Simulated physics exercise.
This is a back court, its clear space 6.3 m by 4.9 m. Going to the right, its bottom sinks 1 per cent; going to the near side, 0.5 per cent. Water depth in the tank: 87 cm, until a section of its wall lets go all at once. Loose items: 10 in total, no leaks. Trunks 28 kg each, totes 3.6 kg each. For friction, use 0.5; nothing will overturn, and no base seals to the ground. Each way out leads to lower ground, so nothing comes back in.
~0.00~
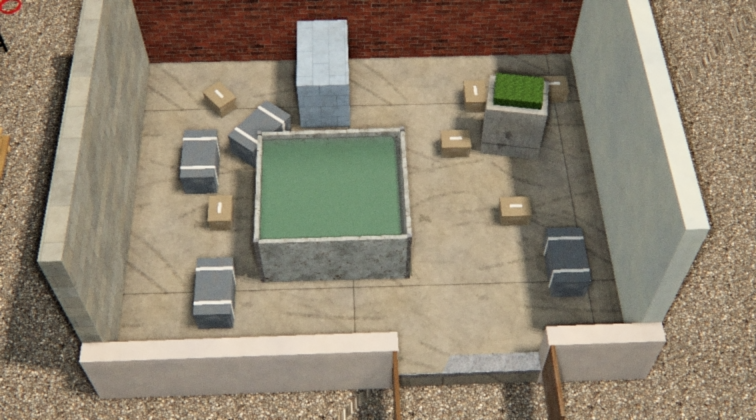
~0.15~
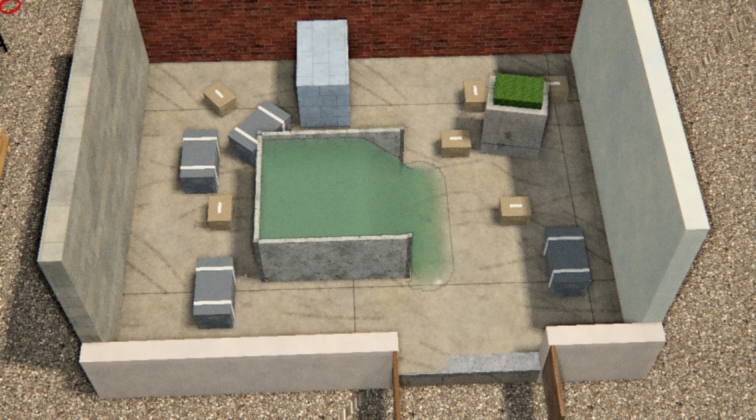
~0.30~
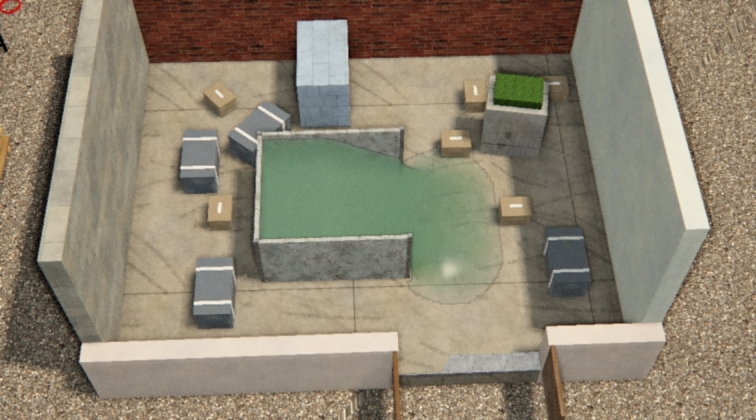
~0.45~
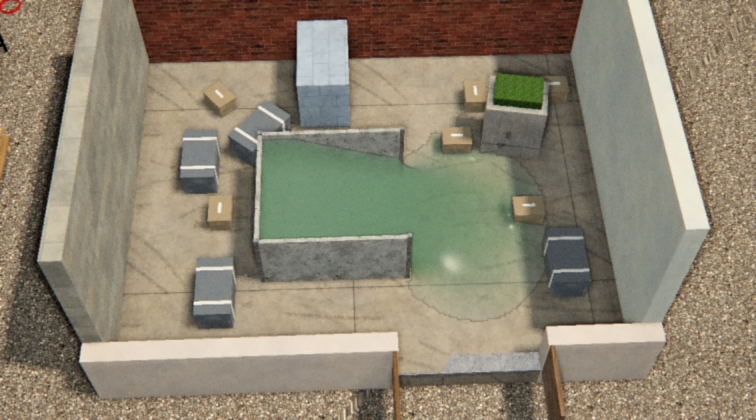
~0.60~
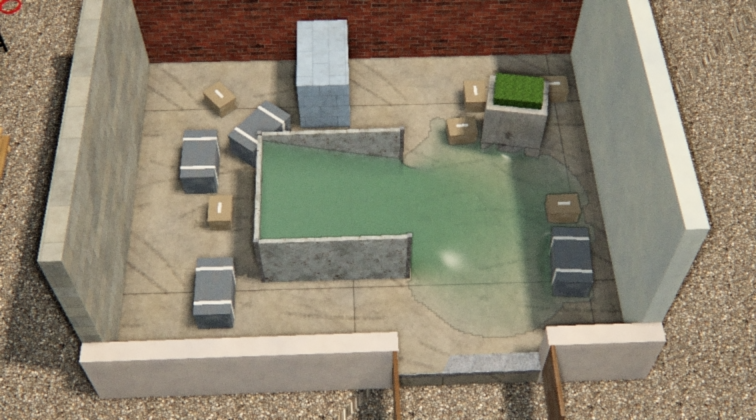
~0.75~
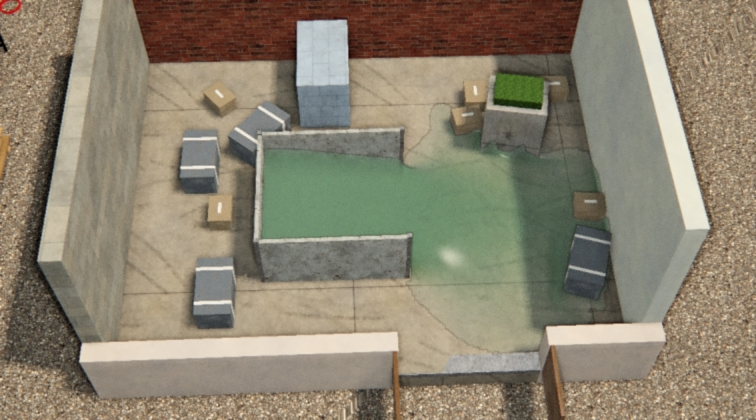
Green water pours out through the open right side of a grey stone tank in a walled back court, seen from high above by a still camera. Grey trunks and small brown boxes sit around the tank, with a pale block by the red brick wall and a grass-topped planter at right. The water spreads rightward across the floor, pushing two boxes, then shifting a trunk beside the right wall.
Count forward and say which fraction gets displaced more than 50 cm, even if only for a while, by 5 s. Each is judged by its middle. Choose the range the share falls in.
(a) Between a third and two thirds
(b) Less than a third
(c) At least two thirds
Answer: A.
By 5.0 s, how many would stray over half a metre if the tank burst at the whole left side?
The answer would then be 6.
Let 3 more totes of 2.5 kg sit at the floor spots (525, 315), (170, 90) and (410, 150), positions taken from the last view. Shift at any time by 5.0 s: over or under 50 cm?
Reading them off in order: Clears the mark, not beyond, not beyond.
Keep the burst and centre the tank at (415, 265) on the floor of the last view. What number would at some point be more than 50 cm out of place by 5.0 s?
The count would be 6.
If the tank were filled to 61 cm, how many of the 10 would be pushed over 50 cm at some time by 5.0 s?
In that case the number is 5.
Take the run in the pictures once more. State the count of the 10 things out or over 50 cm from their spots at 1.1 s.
I count 2 of them.
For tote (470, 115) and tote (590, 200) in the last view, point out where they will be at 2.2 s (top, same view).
They should sit about (427, 58) and (599, 228) in the last view.
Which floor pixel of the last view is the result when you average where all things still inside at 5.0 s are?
Centre of the remaining things: Roughly (317, 190).
After 1.1 s 2 of 10 are over 50 cm from their spots; 2 afloat.
After 2.2 s 5 of 10 are over 50 cm from their spots; 4 afloat.
After 3.5 s 5 of 10 are over 50 cm from their spots; 5 afloat.
After 5.0 s 5 of 10 are over 50 cm from their spots, and 5 have been at some point; 4 afloat.
